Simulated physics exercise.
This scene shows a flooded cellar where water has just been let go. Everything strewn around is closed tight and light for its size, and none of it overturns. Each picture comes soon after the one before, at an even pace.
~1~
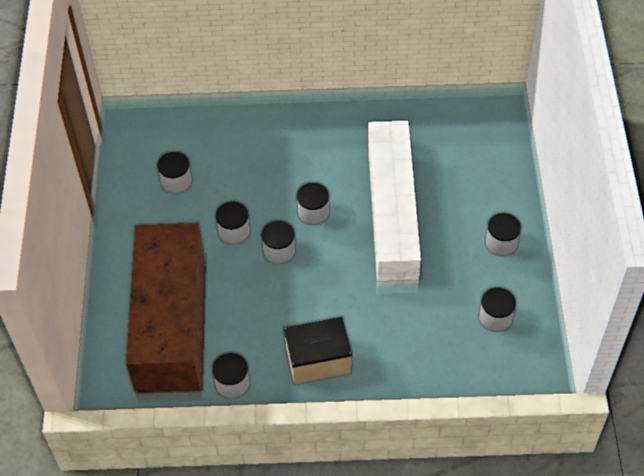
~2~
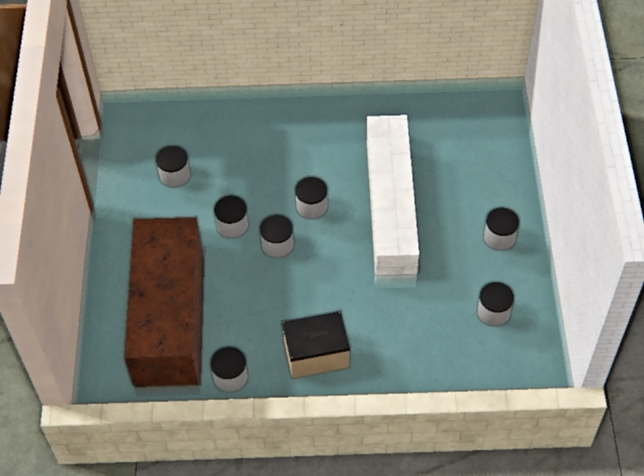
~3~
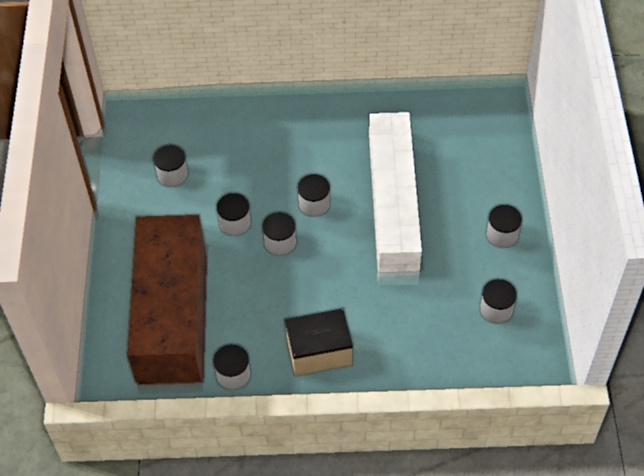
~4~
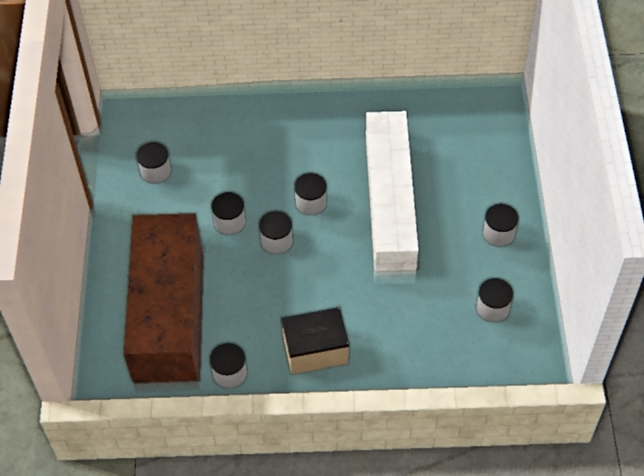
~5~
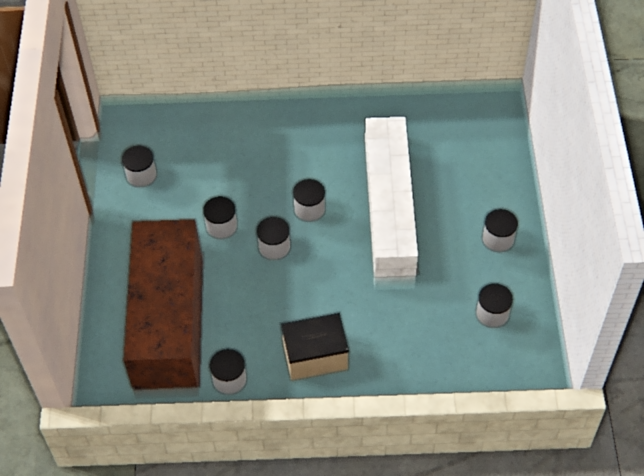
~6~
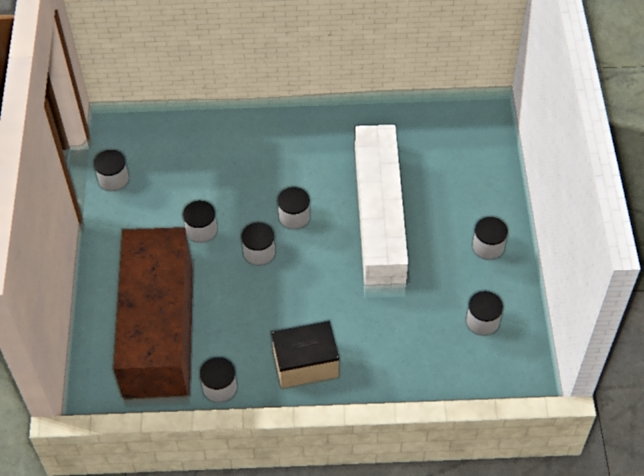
Door in the left wall opening, then a dark-topped pail drifting left across a flooded cellar, with nearby pails shifting slightly after.
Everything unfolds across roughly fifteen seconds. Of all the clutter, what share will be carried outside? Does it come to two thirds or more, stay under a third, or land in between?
The portion will probably sit in the middle band.
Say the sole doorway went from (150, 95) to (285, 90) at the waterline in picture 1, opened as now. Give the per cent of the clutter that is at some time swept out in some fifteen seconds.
Roughly 50 in a hundred.
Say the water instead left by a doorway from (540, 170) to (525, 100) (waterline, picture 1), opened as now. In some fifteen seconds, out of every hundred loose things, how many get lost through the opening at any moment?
It works out at 20 percent.
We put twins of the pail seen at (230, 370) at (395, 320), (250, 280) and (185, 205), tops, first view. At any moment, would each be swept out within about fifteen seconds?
Taken in the given order, the three: Doesn't escape, exits at some point and exits at some point.
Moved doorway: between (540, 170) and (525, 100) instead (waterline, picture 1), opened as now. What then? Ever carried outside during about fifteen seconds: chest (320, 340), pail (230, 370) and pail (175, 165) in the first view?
The first never exits, the second never exits, the third never exits.
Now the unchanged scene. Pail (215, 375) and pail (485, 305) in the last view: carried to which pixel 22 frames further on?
My guess is close to (193, 398), then close to (440, 322).
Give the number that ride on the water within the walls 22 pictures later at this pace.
My tally gives 4.
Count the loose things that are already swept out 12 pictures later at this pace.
Count: 2.
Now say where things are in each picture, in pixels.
A pail at (173, 164) floats; a pail at (232, 215), afloat; 0 of 8 have shifted, in the first frame.
A pail at (172, 158), afloat; a pail at (230, 209), afloat; 0 of 8 have shifted, in the second frame.
A pail at (169, 157) floats, close to its start; a pail at (233, 206), afloat; 1 of 8 have shifted, in the third frame.
A pail at (152, 155) floats, close to its start; a pail at (228, 205), afloat; 1 of 8 have shifted, in the fourth frame.
A pail at (138, 158) floats, a stride from its start; a pail at (219, 209), afloat, close to its start; 2 of 8 have shifted, in the fifth frame.
A pail at (109, 162), afloat, a stride from its start; a pail at (199, 213) floats, close to its start; 4 of 8 have shifted, in the sixth frame.
A moment on, 1 of 8 are out; 7 afloat.
Next, 2 of 8 are out; 6 afloat.
Later, 4 of 8 are out; 4 afloat.
In the end, 4 of 8 are out; 4 afloat.
